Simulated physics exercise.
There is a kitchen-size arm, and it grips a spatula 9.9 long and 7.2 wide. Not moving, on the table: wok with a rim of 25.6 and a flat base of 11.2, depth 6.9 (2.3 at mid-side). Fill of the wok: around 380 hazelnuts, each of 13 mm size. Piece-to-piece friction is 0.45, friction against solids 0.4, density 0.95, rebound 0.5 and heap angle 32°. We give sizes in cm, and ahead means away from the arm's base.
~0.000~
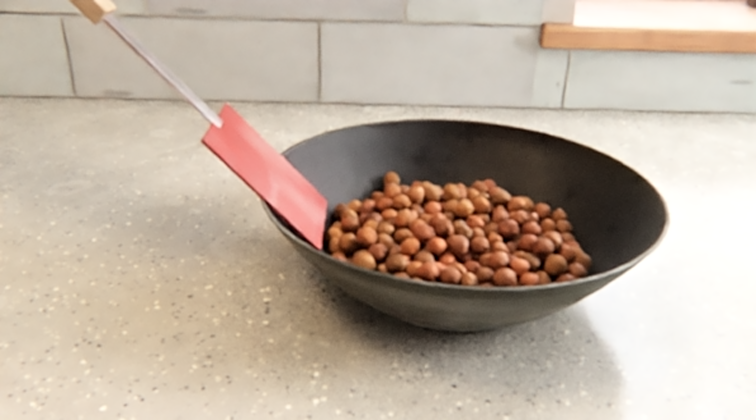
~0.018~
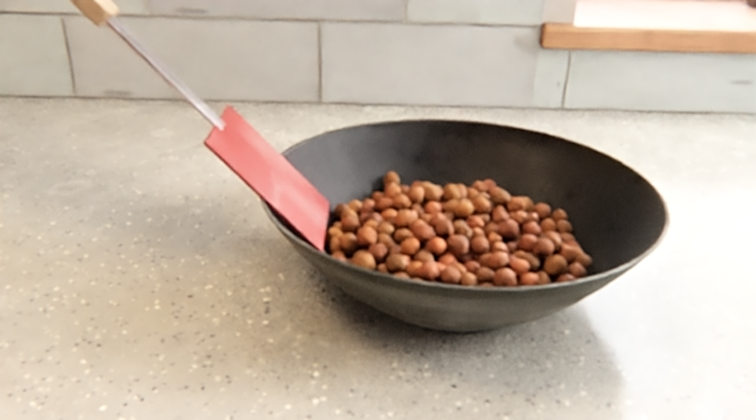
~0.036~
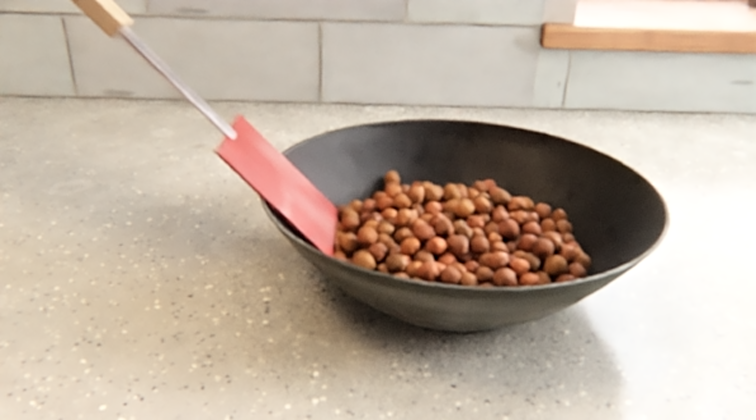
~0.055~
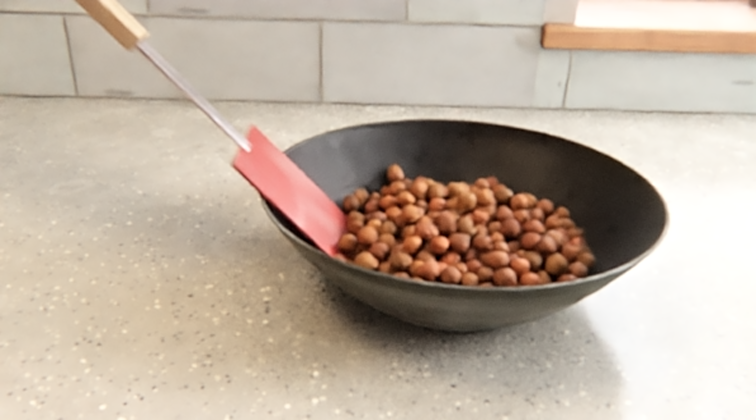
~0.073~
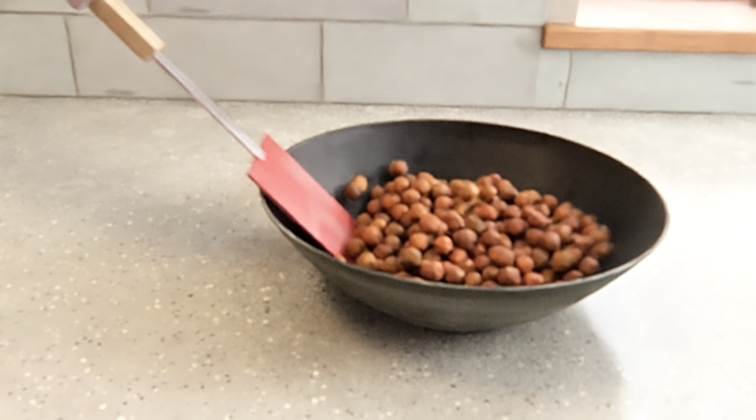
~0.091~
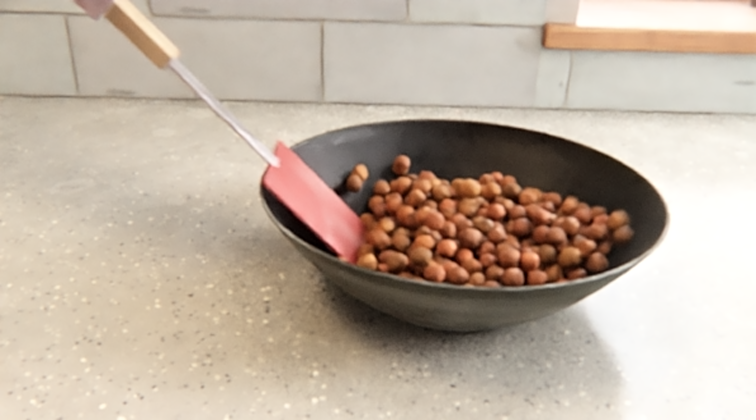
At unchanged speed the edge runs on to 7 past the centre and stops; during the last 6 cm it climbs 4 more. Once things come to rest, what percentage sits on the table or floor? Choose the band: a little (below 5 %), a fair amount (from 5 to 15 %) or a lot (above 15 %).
It is a fair amount, from 5 to 15 %.
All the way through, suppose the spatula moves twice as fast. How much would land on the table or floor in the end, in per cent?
About 30 %.
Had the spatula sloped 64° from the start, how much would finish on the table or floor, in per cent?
It would come to roughly 10 percent.
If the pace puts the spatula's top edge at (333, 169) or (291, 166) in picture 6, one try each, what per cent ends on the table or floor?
Around 30 per cent, then around 15 per cent.
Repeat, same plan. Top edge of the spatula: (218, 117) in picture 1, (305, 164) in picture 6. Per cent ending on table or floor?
Around 25 per cent finishes on the table or floor.
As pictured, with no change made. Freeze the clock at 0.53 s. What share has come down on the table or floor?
Share at that moment: Roughly 6 %.
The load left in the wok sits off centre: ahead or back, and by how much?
The balance point lies close to 4.0 cm ahead.
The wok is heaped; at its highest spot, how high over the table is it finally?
Some 8.0 cm.
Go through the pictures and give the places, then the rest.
Spatula top edge at (214, 120), sloping 47°; upper third of the load around (457, 230), from x 335 to 585, top at y 180; 376 in the wok, in the first picture.
Spatula top edge at (217, 122), sloping 47°; upper third of the load around (457, 230), from x 335 to 585, top at y 180, in the second picture.
Spatula top edge at (228, 132), sloping 47°; upper third of the load around (458, 231), from x 335 to 585, top at y 180, in the third picture.
Spatula top edge at (243, 143), sloping 47°; upper third of the load around (460, 229), from x 340 to 585, top at y 175, in the fourth picture.
Spatula top edge at (257, 152), sloping 47°; upper third of the load around (478, 226), from x 340 to 605, top at y 170, in the fifth picture.
Spatula top edge at (271, 160), sloping 47°; upper third of the load around (492, 225), from x 340 to 625, top at y 165; 376 in the wok, in the sixth picture.
After 0.19 s, sloping 47°, highest piece 8 above the table; 376 in the wok.
After 0.28 s, sloping 47°, highest piece 8 above the table; 375 in the wok, 1 on the blade or in flight.
After 0.53 s, sloping 47°, highest piece 8 above the table; 347 in the wok, 20 on the table or floor, 9 on the blade or in flight.
After 1.58 s, sloping 47°, highest piece 8 above the table; 347 in the wok, 29 on the table or floor.
At rest, 347 in the wok, 29 on the table or floor. That is 8 % on the table or floor.
